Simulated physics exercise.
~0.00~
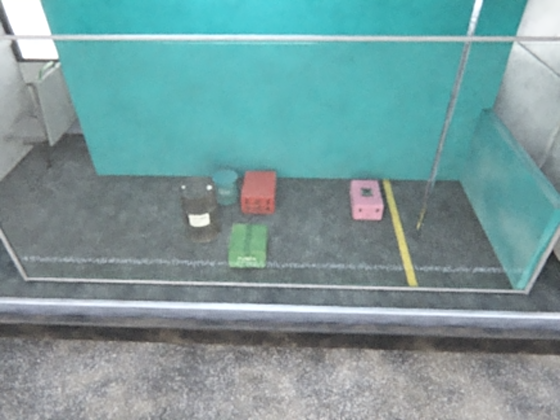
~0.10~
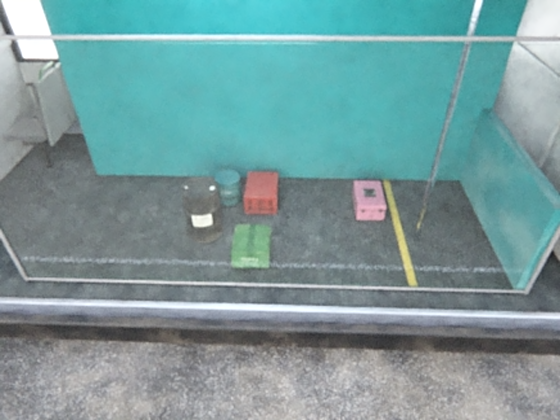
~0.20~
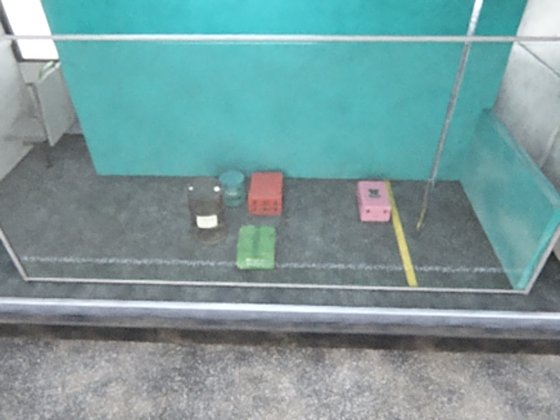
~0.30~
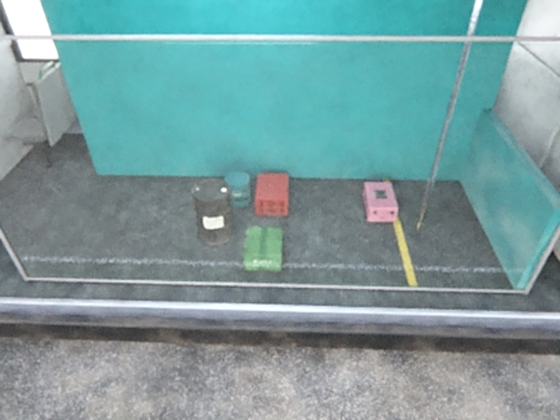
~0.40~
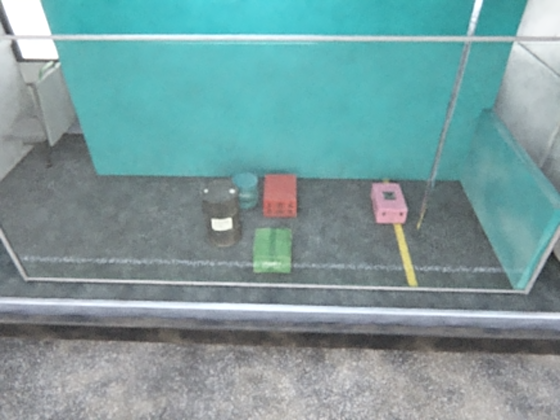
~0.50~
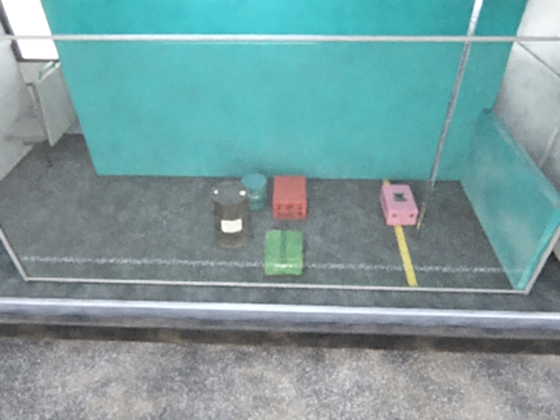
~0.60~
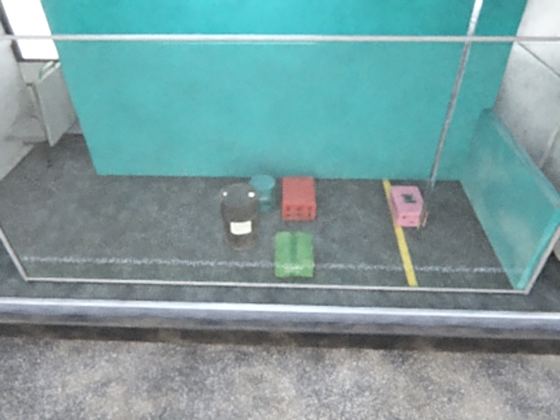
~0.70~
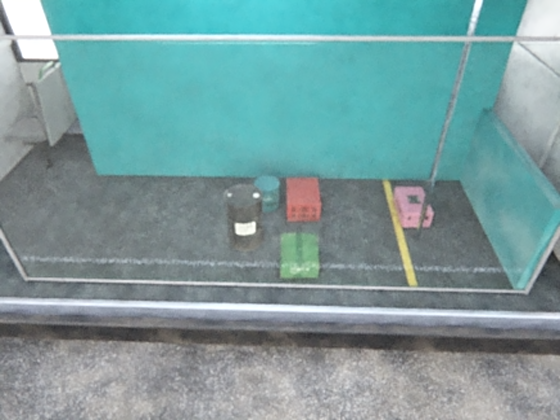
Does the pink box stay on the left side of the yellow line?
No, the pink box slides over the yellow line and ends up on its right side.
